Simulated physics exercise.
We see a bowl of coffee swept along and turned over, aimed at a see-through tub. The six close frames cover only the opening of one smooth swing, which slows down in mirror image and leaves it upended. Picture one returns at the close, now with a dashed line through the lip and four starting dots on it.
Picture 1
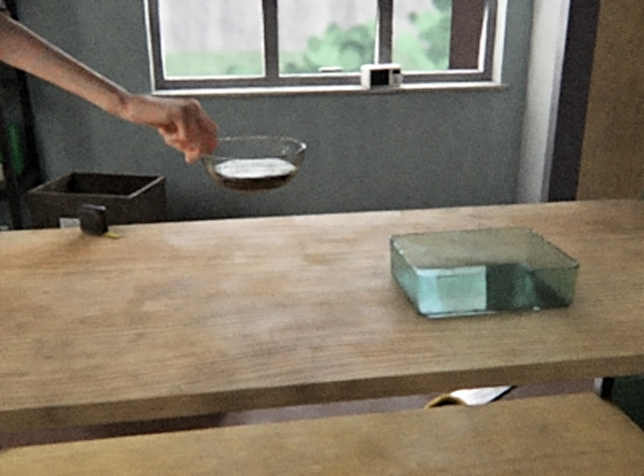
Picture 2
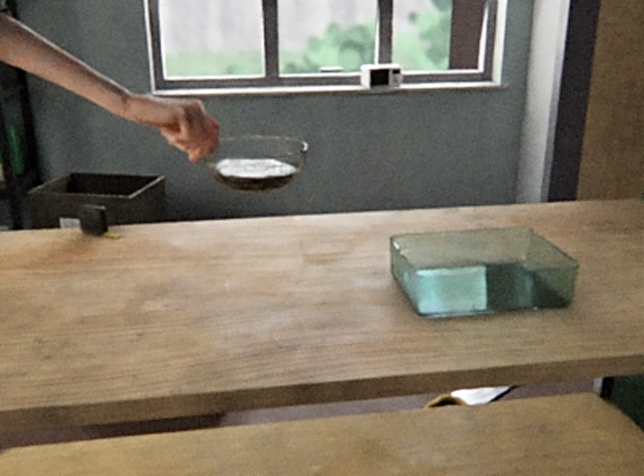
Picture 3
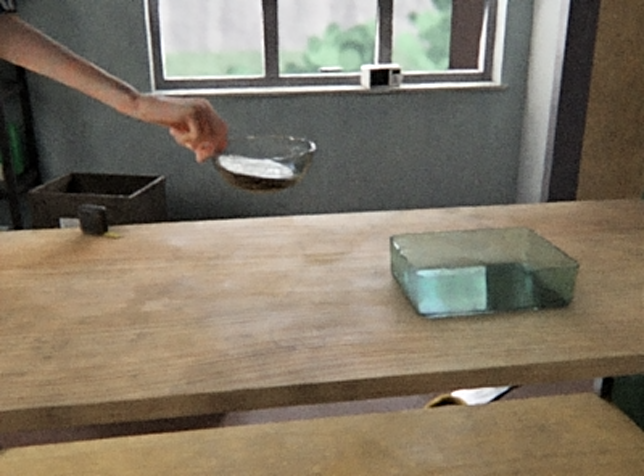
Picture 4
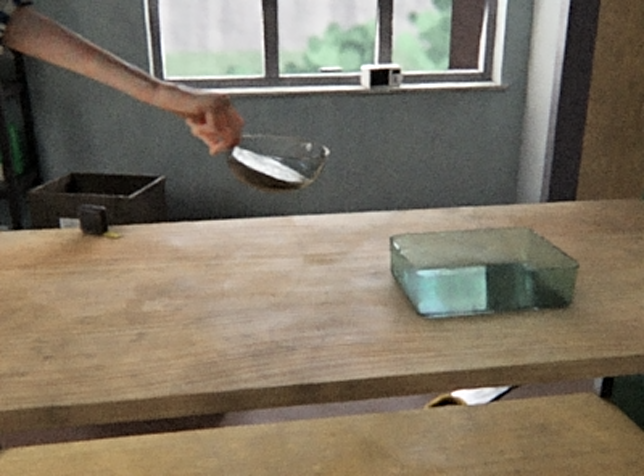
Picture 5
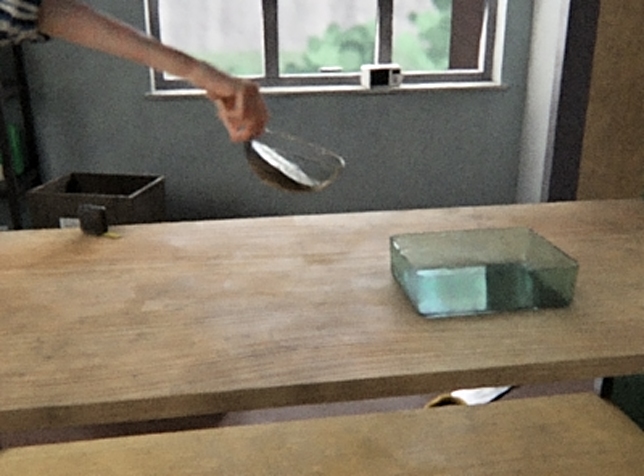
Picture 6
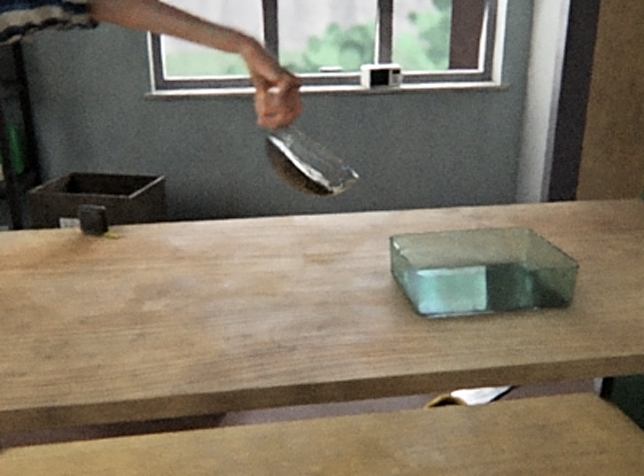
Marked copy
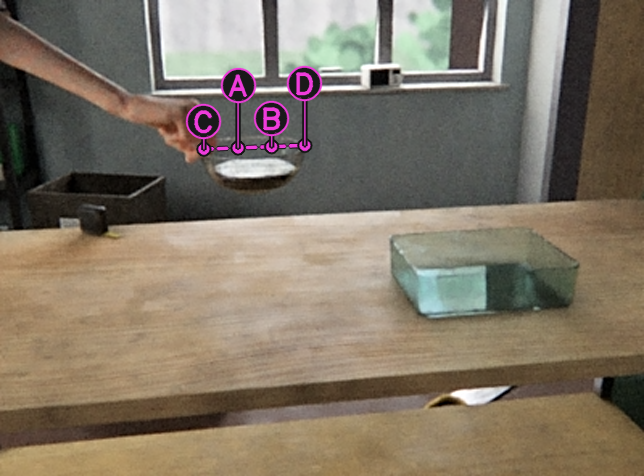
The video shows a hand holding a clear bowl of dark liquid above a wooden table, at first nearly still, then moving it right and tilting it steeply toward a see-through tub, with the liquid still inside the bowl.
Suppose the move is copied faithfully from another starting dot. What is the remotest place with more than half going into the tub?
The limit is B.
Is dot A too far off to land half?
Yes, it does.
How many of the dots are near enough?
Two.
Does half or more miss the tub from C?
Yes, that goes wrong.
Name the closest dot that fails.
That would be A.
On the marked copy, A at (238, 147); B at (271, 146); C at (203, 149); D at (304, 145).
If A is chosen, about 17 % lands in the tub, 78 % falls short and 5 % goes beside or beyond.
If B is chosen, about 68 % lands in the tub, 16 % falls short and 16 % goes beside or beyond.
If C is chosen, about 0 % lands in the tub, 97 % falls short and 3 % goes beside or beyond.
If D is chosen, about 71 % lands in the tub, 5 % falls short and 25 % goes beside or beyond.
